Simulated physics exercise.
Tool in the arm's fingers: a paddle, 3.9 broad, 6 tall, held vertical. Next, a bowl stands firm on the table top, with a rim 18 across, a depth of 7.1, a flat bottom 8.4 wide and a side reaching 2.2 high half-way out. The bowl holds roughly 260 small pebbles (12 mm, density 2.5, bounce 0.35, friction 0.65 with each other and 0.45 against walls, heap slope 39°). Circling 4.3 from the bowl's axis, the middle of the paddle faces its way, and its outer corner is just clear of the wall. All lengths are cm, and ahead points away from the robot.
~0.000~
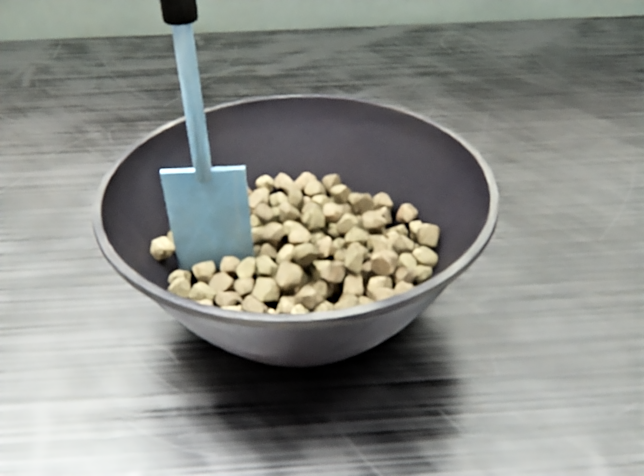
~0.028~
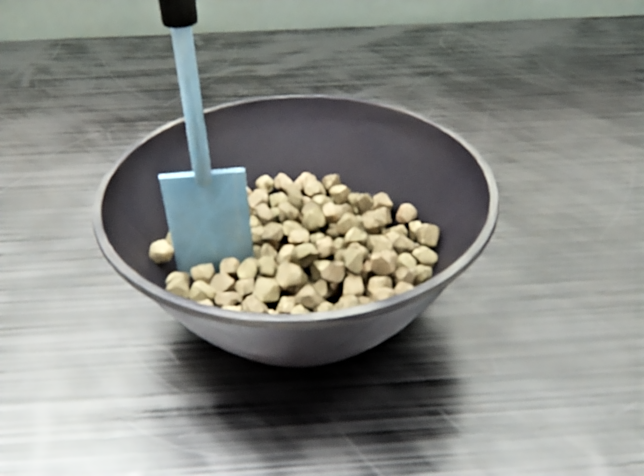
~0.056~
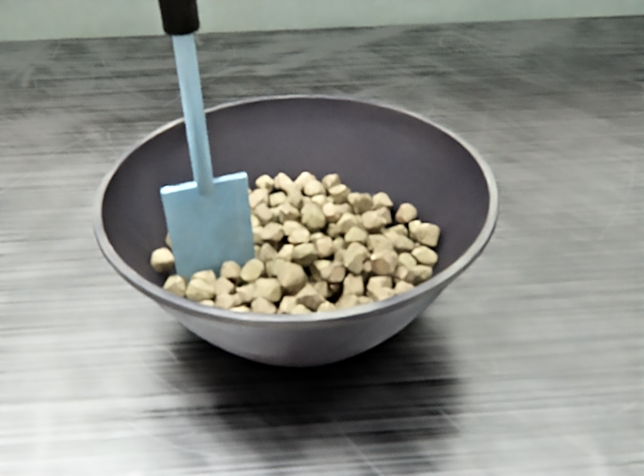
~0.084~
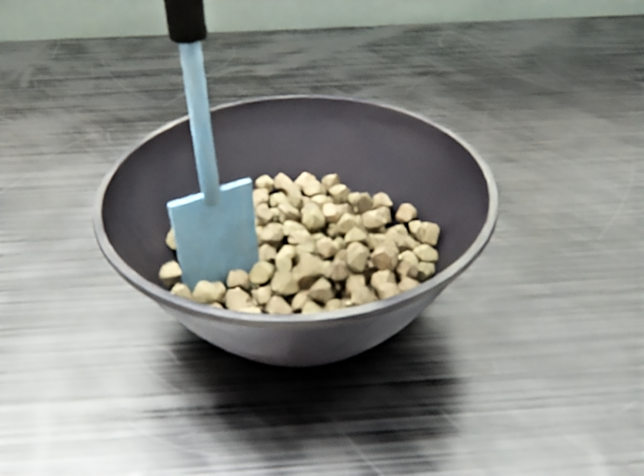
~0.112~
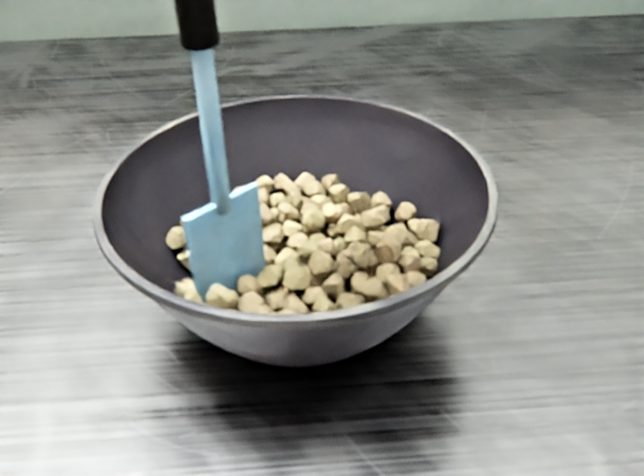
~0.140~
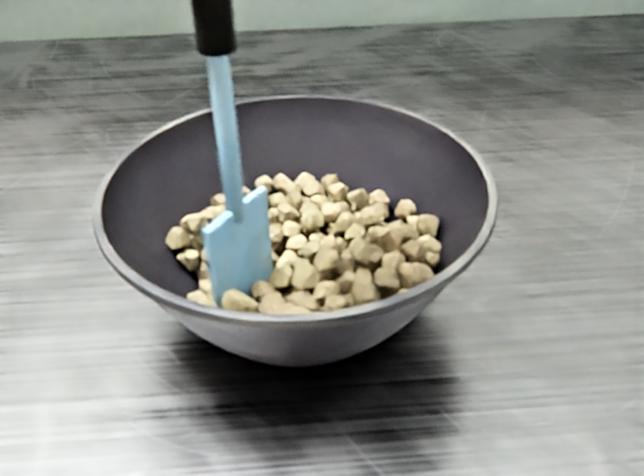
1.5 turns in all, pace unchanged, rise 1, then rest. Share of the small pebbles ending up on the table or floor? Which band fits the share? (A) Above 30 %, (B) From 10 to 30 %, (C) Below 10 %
Answer: C.
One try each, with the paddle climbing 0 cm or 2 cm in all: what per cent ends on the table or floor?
Some 5 and 0 per cent.
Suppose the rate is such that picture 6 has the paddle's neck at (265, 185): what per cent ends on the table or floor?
Roughly 10 per cent.
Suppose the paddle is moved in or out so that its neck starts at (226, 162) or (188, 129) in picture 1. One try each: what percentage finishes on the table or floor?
I'd guess some 0 and 5 percent.
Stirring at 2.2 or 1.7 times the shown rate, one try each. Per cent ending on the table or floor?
First try close to 30, second close to 15, in per cent.
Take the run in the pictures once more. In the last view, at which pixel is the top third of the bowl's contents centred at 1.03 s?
Around (321, 287).
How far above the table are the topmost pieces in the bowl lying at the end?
The top sits some 7.5 cm up.
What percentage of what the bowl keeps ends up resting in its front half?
About 40 per cent.
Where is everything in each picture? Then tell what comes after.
The paddle neck at (199, 141), 0° round; upper third of the load around (304, 239), from x 165 to 430, top at y 185; 264 in the bowl, in the first picture.
The paddle neck at (198, 144), 4° round; upper third of the load around (304, 241), from x 160 to 430, top at y 185, in the second picture.
The paddle neck at (200, 153), 16° round; upper third of the load around (303, 248), from x 165 to 430, top at y 185, in the third picture.
The paddle neck at (207, 163), 28° round; upper third of the load around (308, 253), from x 170 to 430, top at y 185, in the fourth picture.
The paddle neck at (217, 171), 40° round; upper third of the load around (313, 251), from x 180 to 430, top at y 185, in the fifth picture.
The paddle neck at (232, 178), 52° round; upper third of the load around (329, 254), from x 180 to 430, top at y 185; 264 in the bowl, in the sixth picture.
After 0.58 s, 244° round, highest piece 8 above the table; 260 in the bowl, 3 on the table or floor, 1 in flight or on the tool.
After 1.03 s, 75° round, highest piece 9 above the table; 253 in the bowl, 10 on the table or floor, 1 in flight or on the tool.
After 1.45 s, 180° round, highest piece 8 above the table; 250 in the bowl, 14 on the table or floor.
After 2.15 s, 180° round, highest piece 8 above the table; 250 in the bowl, 14 on the table or floor.
In the end, 250 in the bowl, 14 on the table or floor. That is 5 % on the table or floor.
